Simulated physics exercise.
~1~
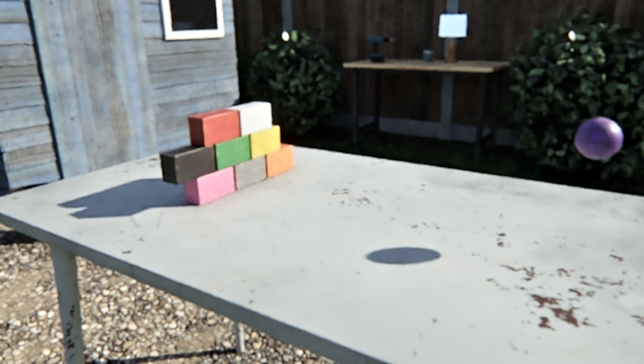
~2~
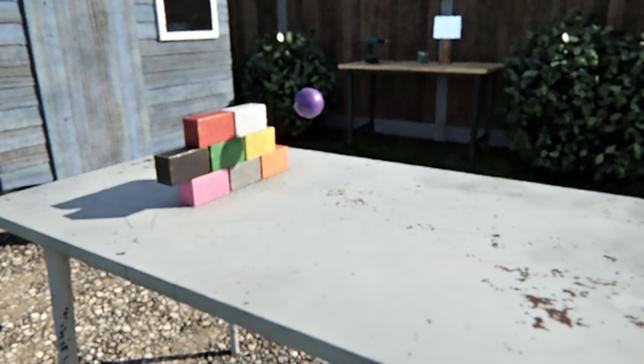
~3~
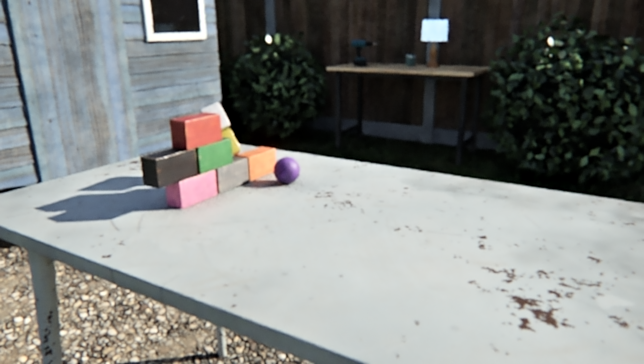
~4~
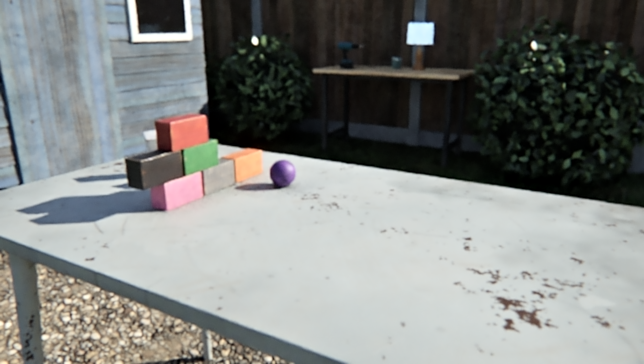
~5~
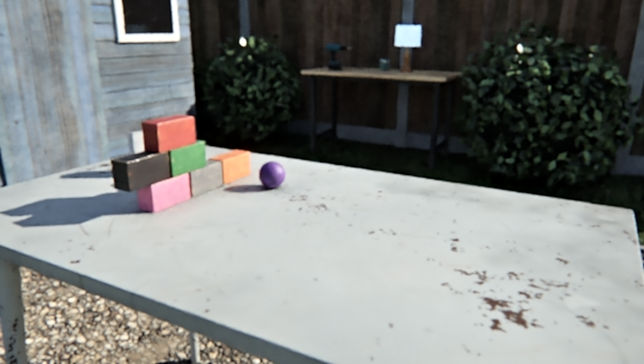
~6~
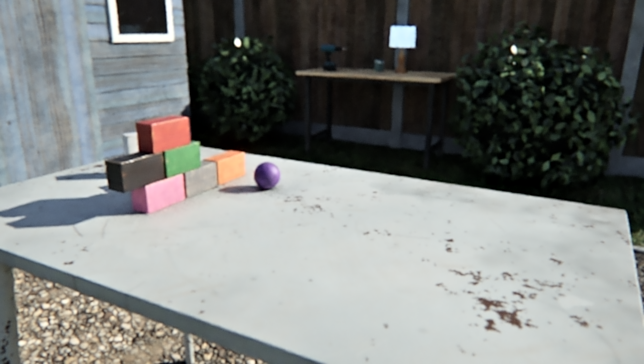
At the start, a purple ball is in the air to the right of a small stack of coloured blocks on a pale outdoor table. It flies left toward the stack as the view begins to pan slightly right. The ball then drops to the tabletop just right of the orange block, while the white and yellow blocks lean and fall away behind the stack. The red, green, black, pink, grey and orange blocks stay in place. By the end, the ball rests beside them, the white block lies behind the pile, and the yellow one is out of sight.
